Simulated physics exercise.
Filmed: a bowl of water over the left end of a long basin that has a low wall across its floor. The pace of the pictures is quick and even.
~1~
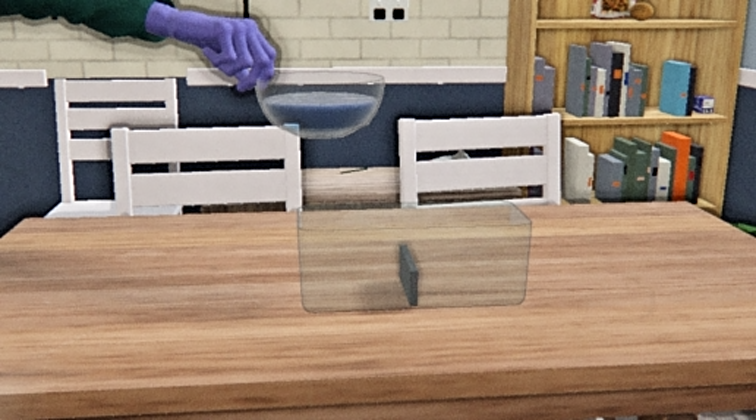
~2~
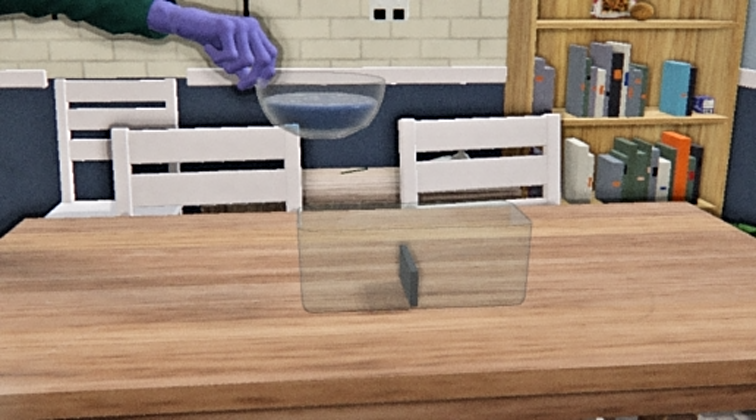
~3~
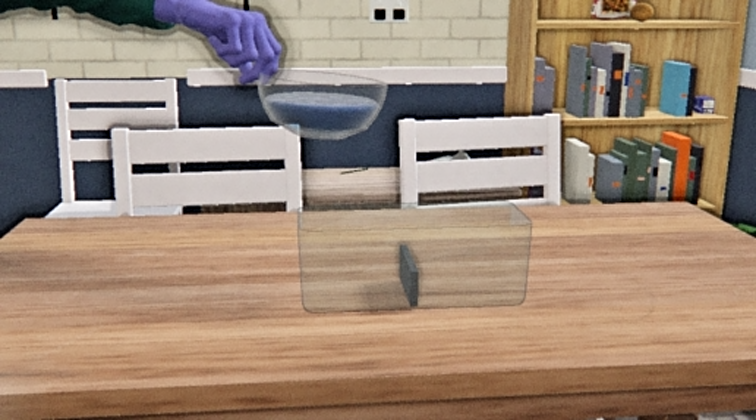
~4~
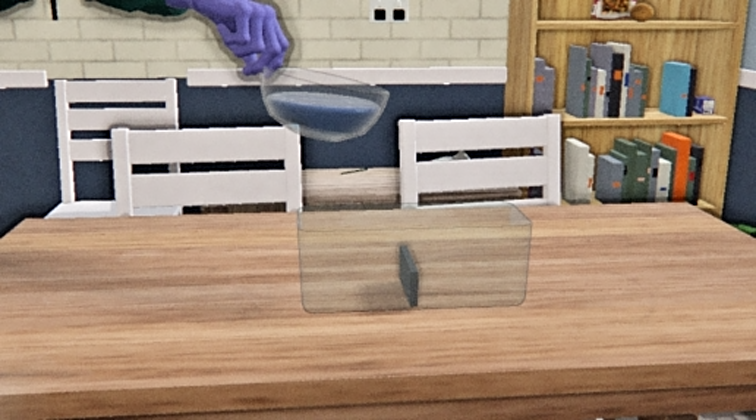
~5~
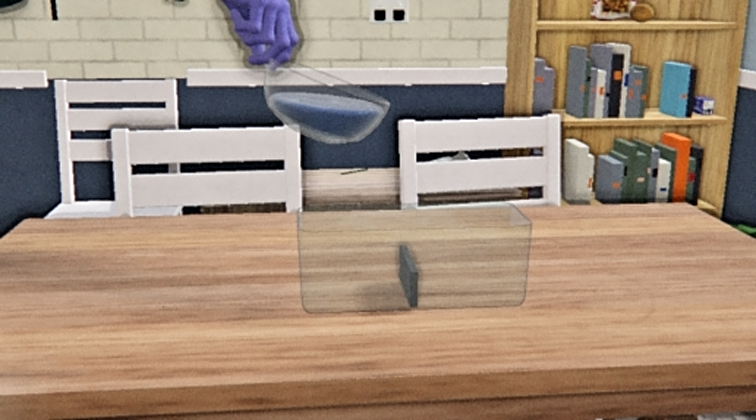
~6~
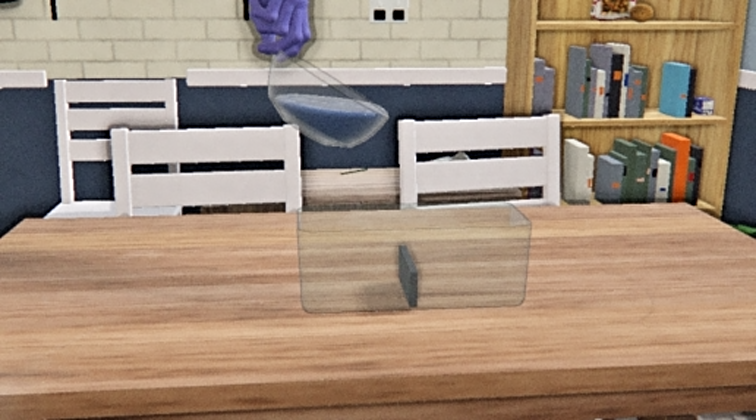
A purple-gloved hand holding a clear bowl of blue water above a glass basin, steadily tilting it down to the right.
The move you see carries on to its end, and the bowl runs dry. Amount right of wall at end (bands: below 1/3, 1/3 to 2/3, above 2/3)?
The share right of the wall is a middling part, a third to two thirds.
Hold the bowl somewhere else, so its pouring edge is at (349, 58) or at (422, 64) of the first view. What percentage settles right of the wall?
Try one: 15 %; try two: 90 %.
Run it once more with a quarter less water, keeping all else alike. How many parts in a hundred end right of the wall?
Result: Around 50 per cent.
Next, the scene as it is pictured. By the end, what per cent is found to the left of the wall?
Roughly 40 percent of it.
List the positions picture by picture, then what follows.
In the first picture, it leans 0°; its right rim is at (383, 79); the water meets the walls at (262, 100) and (378, 99); the long basin's rim runs from (298, 219) to (521, 213); the wall's top is at (408, 258).
In the second picture, it leans 1°; its right rim is at (384, 80); the water meets the walls at (262, 100) and (378, 100).
In the third picture, it leans 6°; its right rim is at (386, 85); the water meets the walls at (263, 98) and (379, 102).
In the fourth picture, it leans 13°; its right rim is at (387, 94); the water meets the walls at (265, 97) and (380, 104).
In the fifth picture, it leans 22°; its right rim is at (388, 104); the water meets the walls at (269, 96) and (383, 107).
In the sixth picture, it leans 32°; its right rim is at (387, 117); the water meets the walls at (274, 98) and (387, 109); 1 per cent is over the edge.
A moment on, the bowl is tipped on its side and 21 per cent is still to pour, 1 is left of the wall and 28 right of it.
Next, the bowl is tipped on its side and 3 per cent is still to pour, 31 is left of the wall and 60 right of it.
Then the bowl is tipped on its side and 0 per cent is still to pour, 41 is left of the wall and 57 right of it.
Later the bowl is tipped on its side and 0 per cent is still to pour, 41 is left of the wall and 58 right of it.
At rest 41 per cent lies left of the wall, 58 right of it and 1 outside.
